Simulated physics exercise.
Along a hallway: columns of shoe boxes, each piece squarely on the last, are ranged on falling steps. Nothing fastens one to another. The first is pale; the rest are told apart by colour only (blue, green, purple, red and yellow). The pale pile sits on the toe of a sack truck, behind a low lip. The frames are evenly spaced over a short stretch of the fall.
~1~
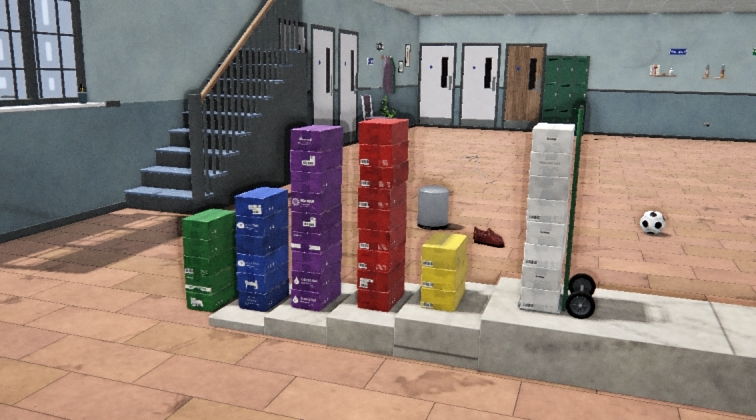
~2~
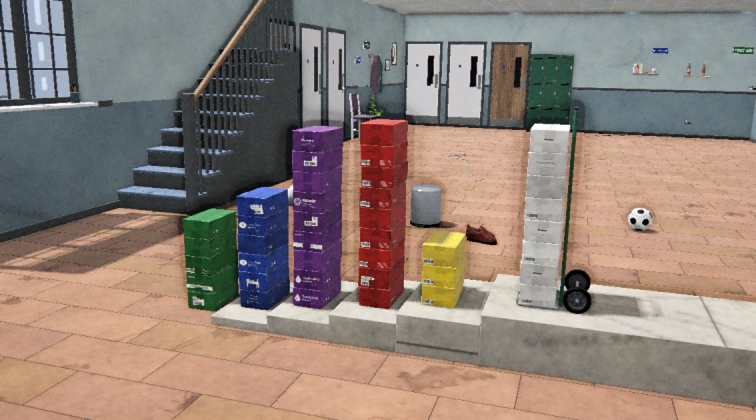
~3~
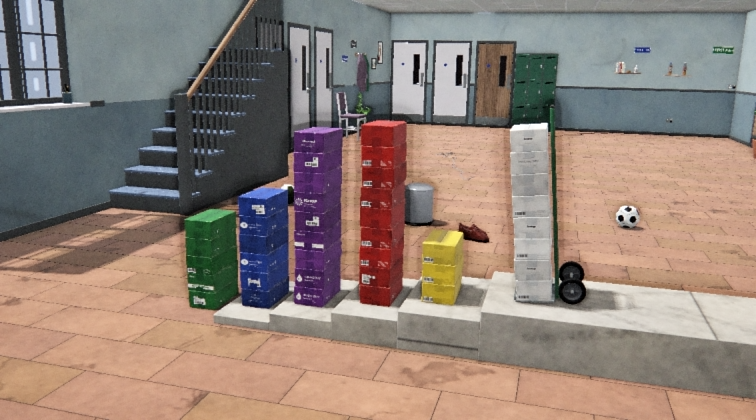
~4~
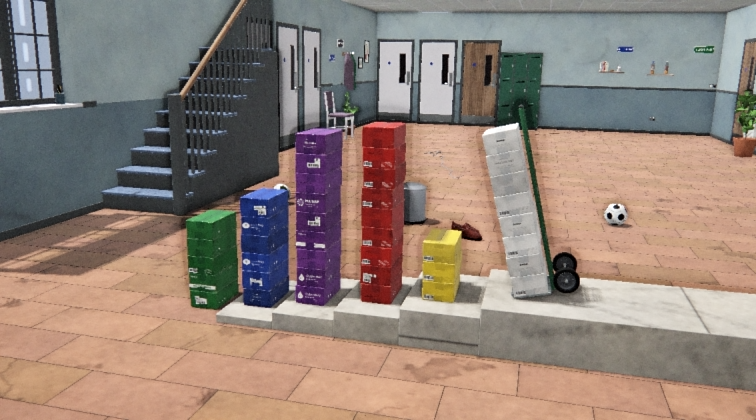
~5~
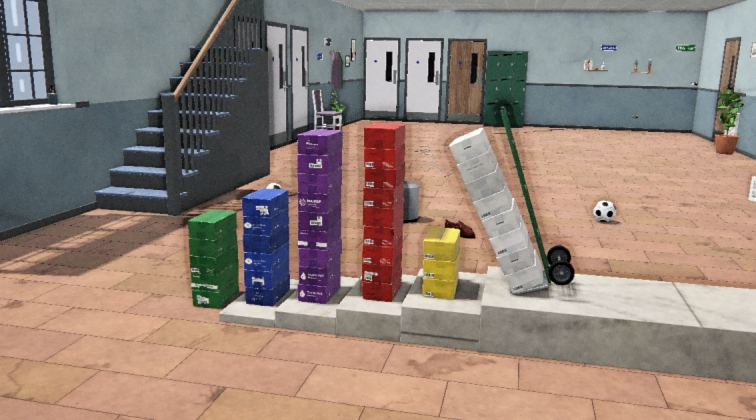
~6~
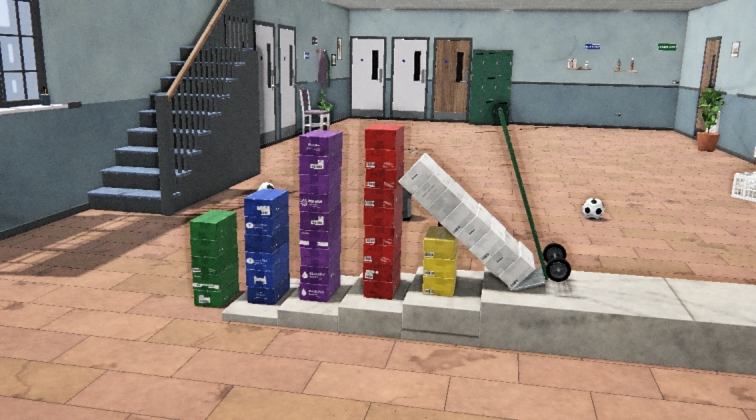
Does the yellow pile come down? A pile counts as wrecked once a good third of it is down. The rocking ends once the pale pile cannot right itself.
It survives.
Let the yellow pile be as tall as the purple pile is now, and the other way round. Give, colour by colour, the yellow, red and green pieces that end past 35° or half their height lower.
Yellow 8, red 8, green 4.
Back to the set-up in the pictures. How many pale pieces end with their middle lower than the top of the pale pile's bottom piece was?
The count is 4.
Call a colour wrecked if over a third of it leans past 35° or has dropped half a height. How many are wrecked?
4 of them.
Soon, 7 of the pale pile down; none of the 3 yellow boxes down (0 of 32 in all colours); top yellow box displaced a little; top red box tipped a little.
A while on, 7 of the pale pile down; none of the 3 yellow boxes down (4 of 32 in all colours); top yellow box displaced a little; top red box tipped well over, about its own height lower.
Towards the end, 7 of the pale pile down; none of the 3 yellow boxes down (17 of 32 in all colours); top yellow box displaced a little; top red box tipped steeply, some three heights lower.
Then, 7 of the pale pile down; none of the 3 yellow boxes down (28 of 32 in all colours); top yellow box displaced a little; top green box on its side.
Finally, 7 of the pale pile down; none of the 3 yellow boxes down (28 of 32 in all colours); top yellow box displaced a little; top green box upside down. Seen by the last camera, middles, top yellow box near (439, 242), top green box near (94, 279).
